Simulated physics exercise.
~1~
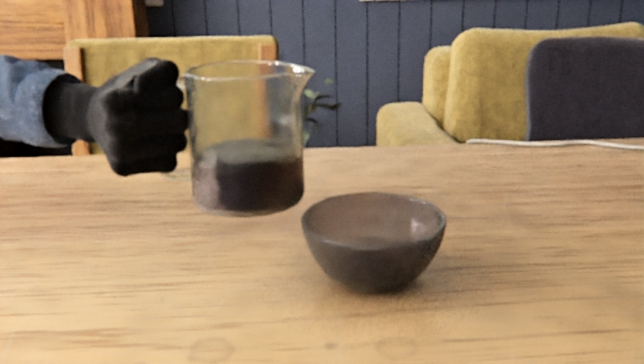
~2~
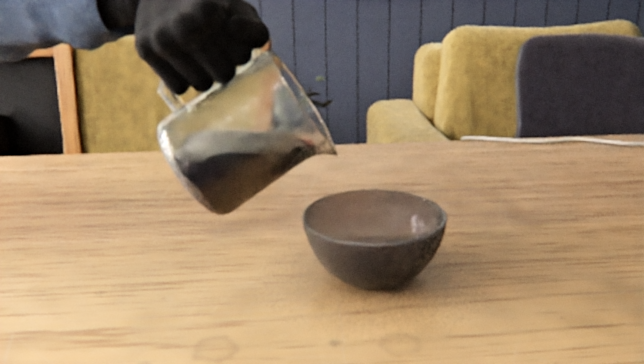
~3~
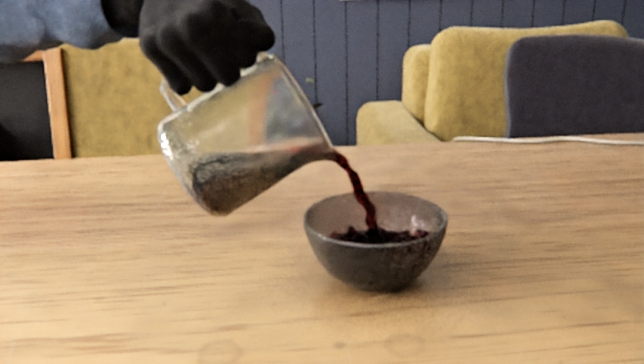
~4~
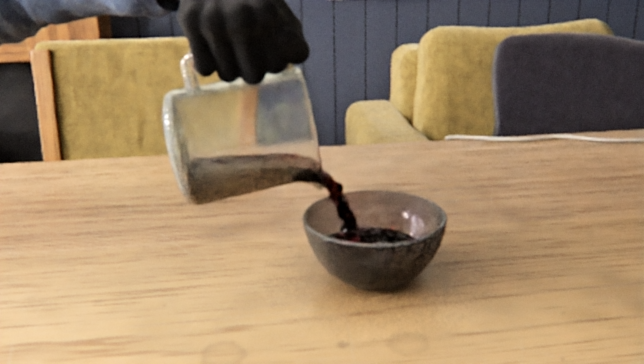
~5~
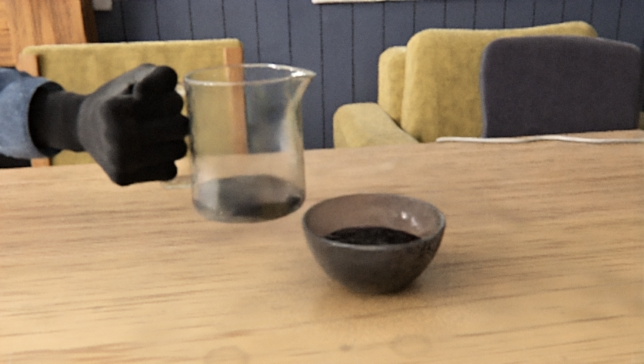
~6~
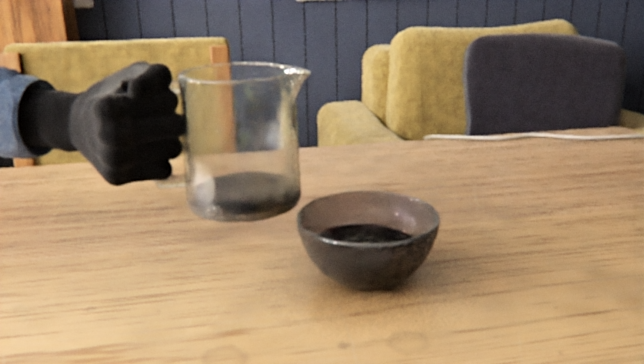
On a wooden table before yellow chairs, a black-gloved hand tips a glass jug of dark red liquid and pours some into a dark round bowl on the right, then levels the jug, leaving the bowl partly filled and a little liquid in the jug.
